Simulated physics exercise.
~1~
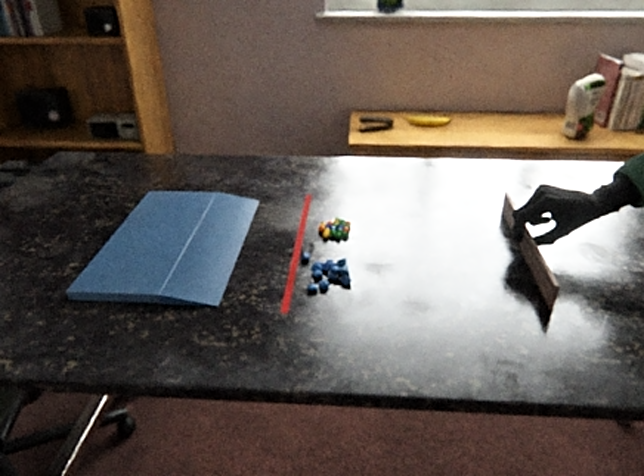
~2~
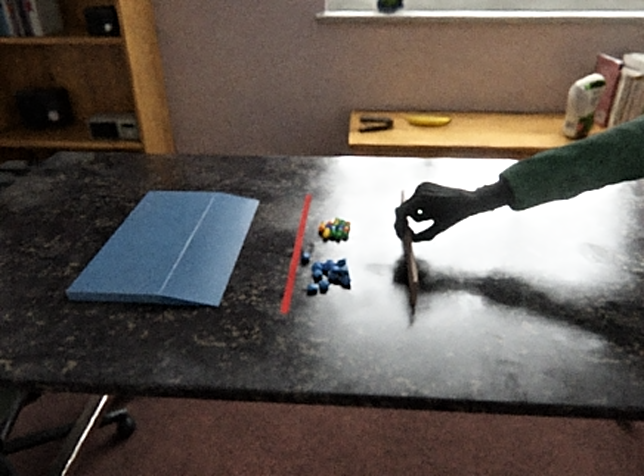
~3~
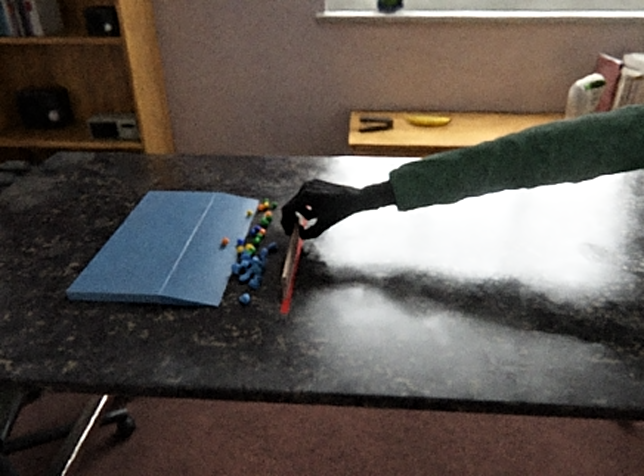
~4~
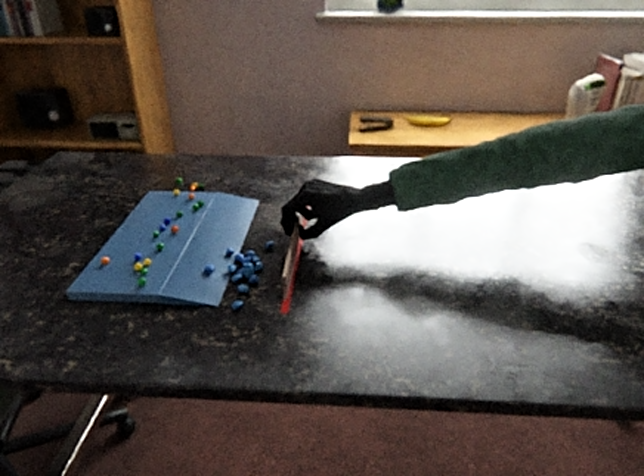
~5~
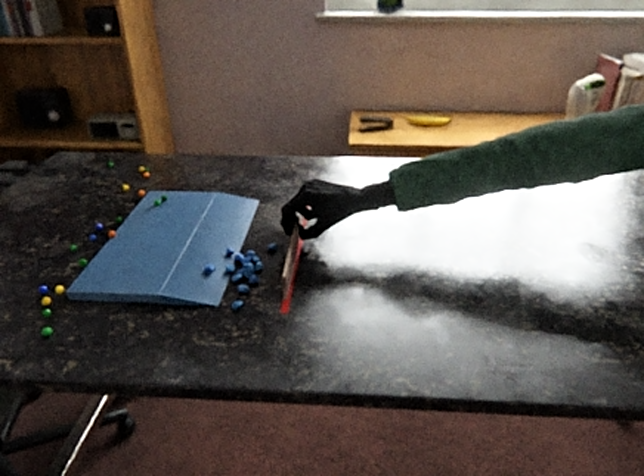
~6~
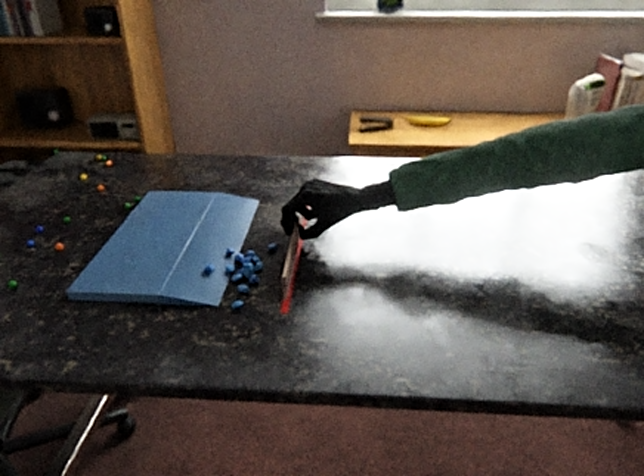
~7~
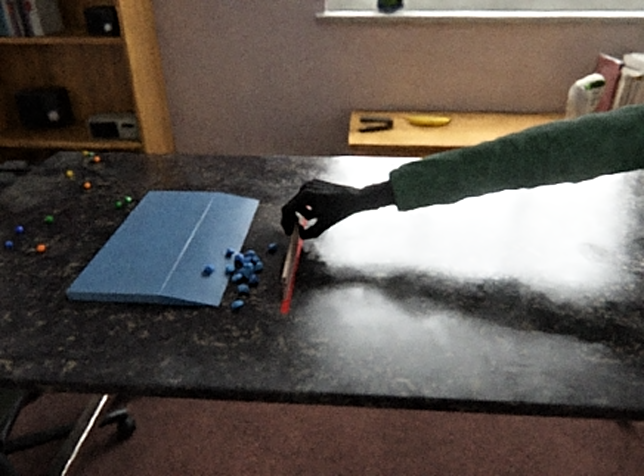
A gloved hand in a green sleeve slides an upright strip of wood leftward across a dark table, toward two small heaps of beads, one multicoloured and one blue. The strip sweeps both heaps past the line of red tape and stops at it. The beads carry on toward a low blue ramp and slab. The multicoloured ones at the back scatter up and over the slab and roll off its far side, spreading over the table at left. The blue ones mostly stay bunched before the ramp, with a few resting on its edge.
